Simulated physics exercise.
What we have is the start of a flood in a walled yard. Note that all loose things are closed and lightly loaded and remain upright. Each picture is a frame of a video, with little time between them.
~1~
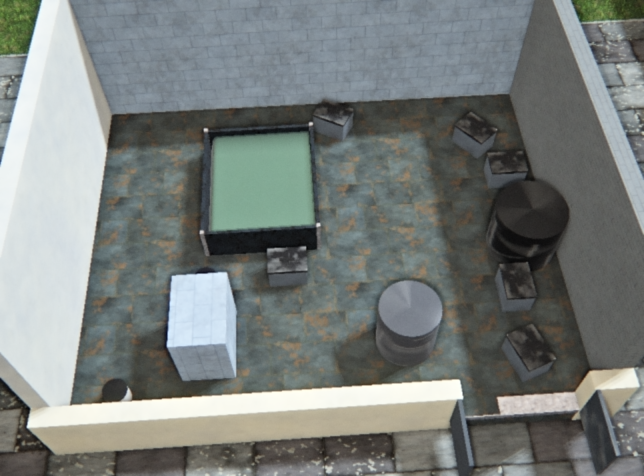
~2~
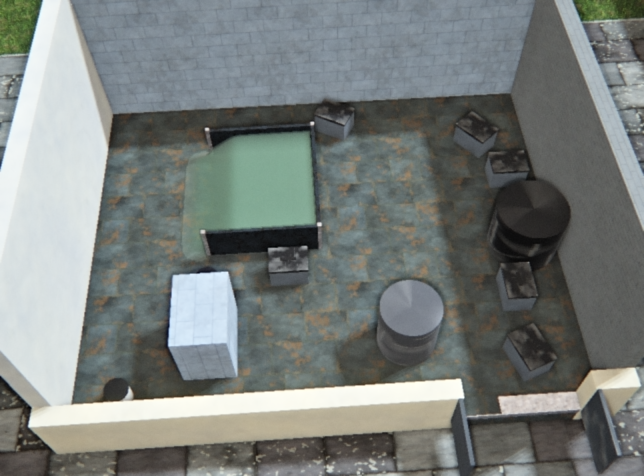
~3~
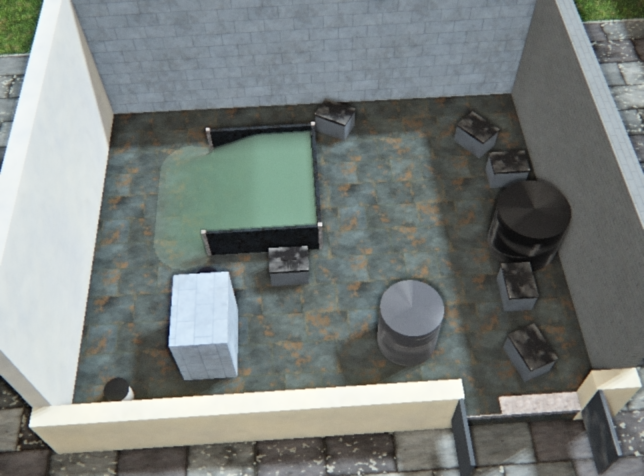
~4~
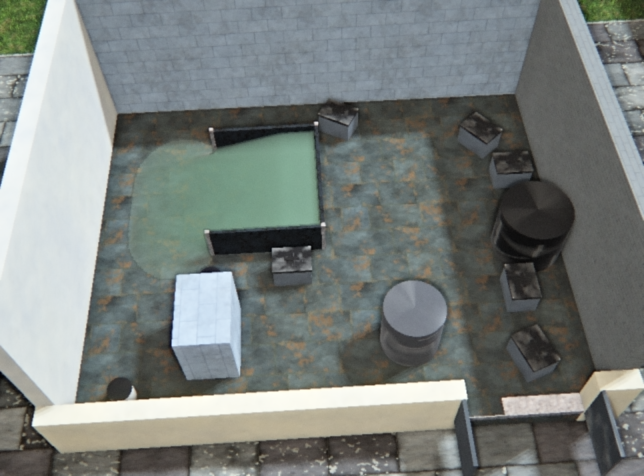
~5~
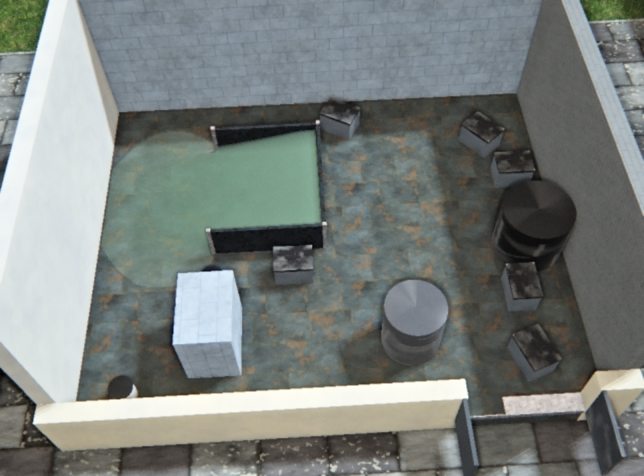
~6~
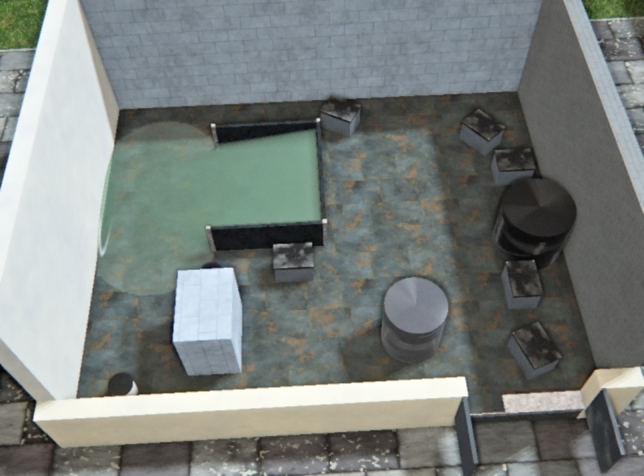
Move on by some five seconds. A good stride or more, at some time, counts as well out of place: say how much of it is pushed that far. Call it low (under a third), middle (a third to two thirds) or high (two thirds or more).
Low.
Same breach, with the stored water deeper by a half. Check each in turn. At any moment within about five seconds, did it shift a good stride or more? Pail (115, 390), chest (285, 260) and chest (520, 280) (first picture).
Answers, in the order asked: Went past the threshold, stayed within the threshold, stayed within the threshold.
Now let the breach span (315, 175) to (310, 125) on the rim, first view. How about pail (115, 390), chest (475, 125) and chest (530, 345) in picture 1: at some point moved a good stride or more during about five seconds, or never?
First stays short of it, second covers that distance, third stays short of it.
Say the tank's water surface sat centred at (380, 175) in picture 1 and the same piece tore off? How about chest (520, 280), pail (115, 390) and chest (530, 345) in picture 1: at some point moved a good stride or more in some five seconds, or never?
In order: Remained close by, went well off, remained close by.
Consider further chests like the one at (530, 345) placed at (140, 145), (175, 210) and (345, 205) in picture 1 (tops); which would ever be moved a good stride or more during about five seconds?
One after the other: Pushed that far, pushed that far, short of that.
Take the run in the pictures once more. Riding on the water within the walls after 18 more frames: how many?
The figure is 0.
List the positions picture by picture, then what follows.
In the first frame, a chest at (287, 259) rests on the ground; a chest at (476, 127) rests on the ground; 0 of 8 have shifted.
In the second frame, a chest at (288, 259) rests on the ground; a chest at (477, 126) rests on the ground; 0 of 8 have shifted.
In the third frame, a chest at (288, 259), on the bottom; a chest at (478, 127), on the bottom; 0 of 8 have shifted.
In the fourth frame, a chest at (291, 259), on the bottom; a chest at (481, 127) rests on the ground; 0 of 8 have shifted.
In the fifth frame, a chest at (293, 258) rests on the ground; a chest at (483, 126), on the bottom; 0 of 8 have shifted.
In the sixth frame, a chest at (293, 255) rests on the ground; a chest at (483, 124), on the bottom; 0 of 8 have shifted.
A moment on, 0 of 8 are well off their spots; 0 afloat.
Next, 0 of 8 are well off their spots; 0 afloat.
Later, 1 of 8 are well off their spots; 0 afloat.
In the end, 2 of 8 are well off their spots, and 2 have been at some point; 0 afloat.
